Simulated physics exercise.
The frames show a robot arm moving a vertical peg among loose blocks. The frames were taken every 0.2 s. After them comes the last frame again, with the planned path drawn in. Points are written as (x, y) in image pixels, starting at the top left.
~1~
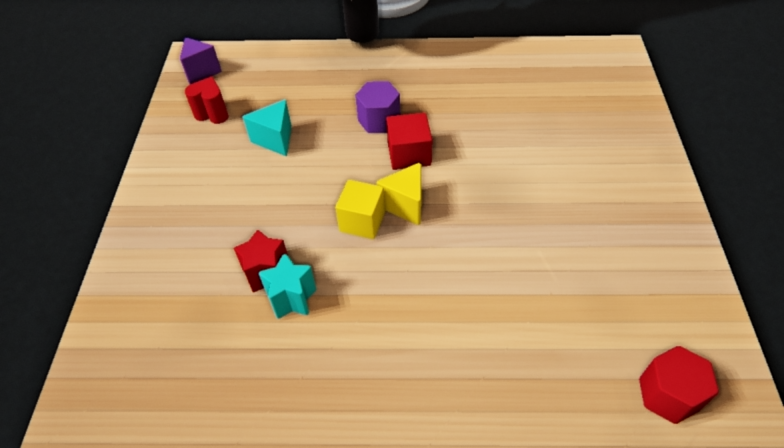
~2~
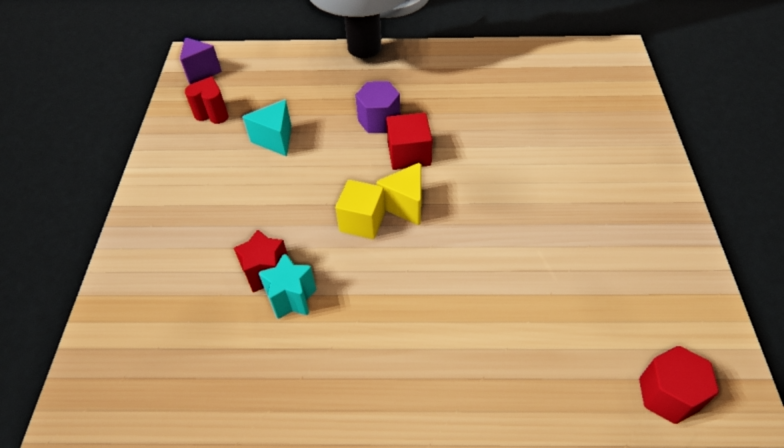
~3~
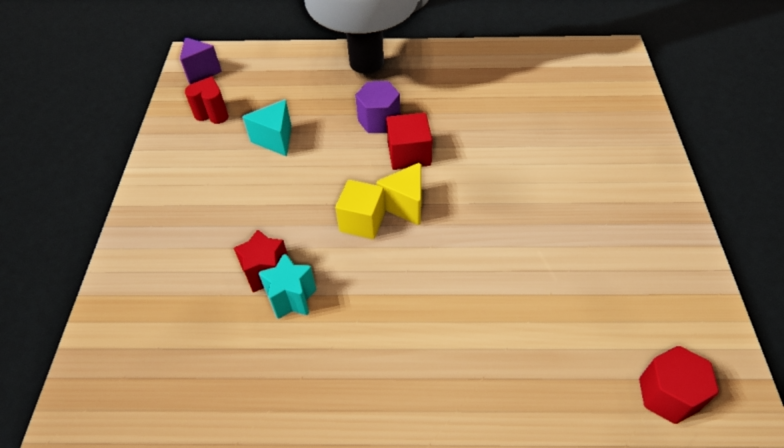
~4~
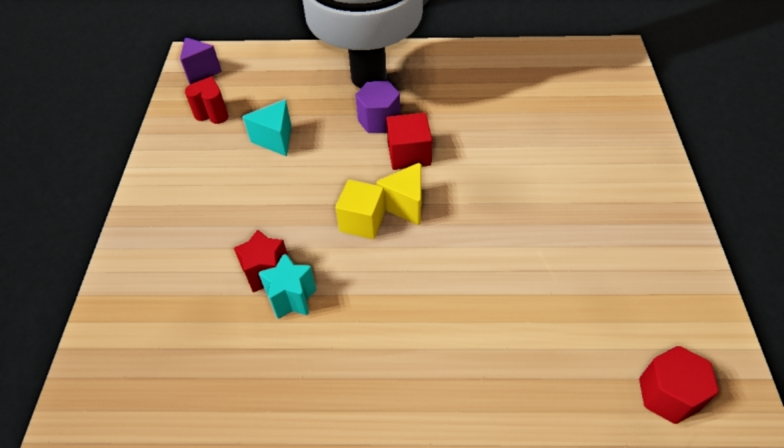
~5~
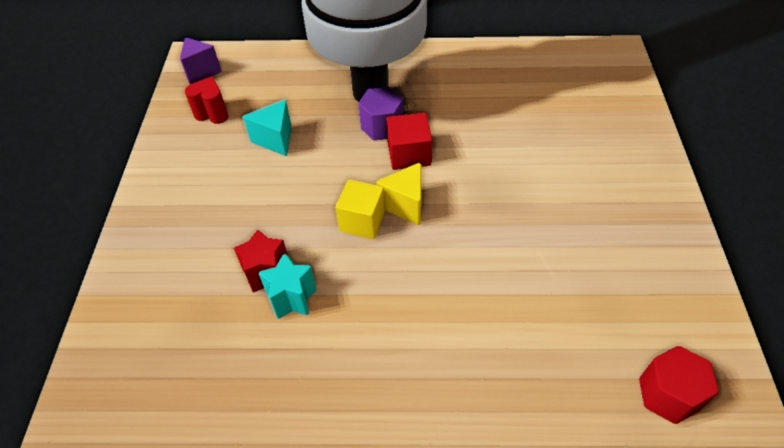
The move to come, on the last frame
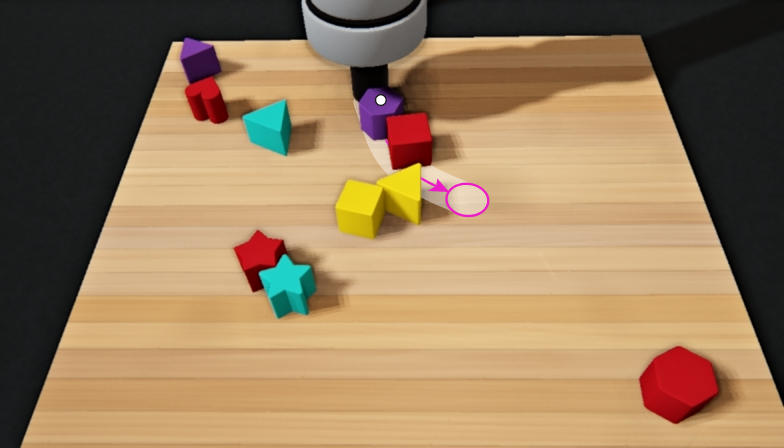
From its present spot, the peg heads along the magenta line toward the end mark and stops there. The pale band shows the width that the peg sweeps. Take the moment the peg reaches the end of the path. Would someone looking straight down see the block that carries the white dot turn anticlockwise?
That would be a no.
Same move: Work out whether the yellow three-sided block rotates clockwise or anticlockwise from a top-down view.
Bird's-eye view: Clockwise.
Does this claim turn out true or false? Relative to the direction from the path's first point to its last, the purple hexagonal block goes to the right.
My answer: True.
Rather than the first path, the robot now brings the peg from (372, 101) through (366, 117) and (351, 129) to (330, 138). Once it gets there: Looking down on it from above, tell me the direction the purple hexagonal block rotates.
Looking down, my answer is that the purple hexagonal block rotates anticlockwise.
The drawn path runs from (372, 101) by way of (386, 138) and (415, 174) to (467, 200); the dot is on the purple hexagonal block.
On the path given first. One third of the way, peg (385, 131); purple hexagonal block (393, 141); yellow three-sided block (407, 184), turned 15° clockwise; red square piece (432, 153), turned 60° anticlockwise.
Two thirds of the way, peg (416, 167); purple hexagonal block (415, 182), turned 15° clockwise; yellow three-sided block (412, 212), turned 35° clockwise; red square piece (461, 168), turned 95° anticlockwise.
At the end, peg (468, 192); yellow square piece not moved; purple hexagonal block (428, 196), turned 35° clockwise; yellow three-sided block (411, 223), turned 60° clockwise; red square piece (520, 191), turned 105° anticlockwise.
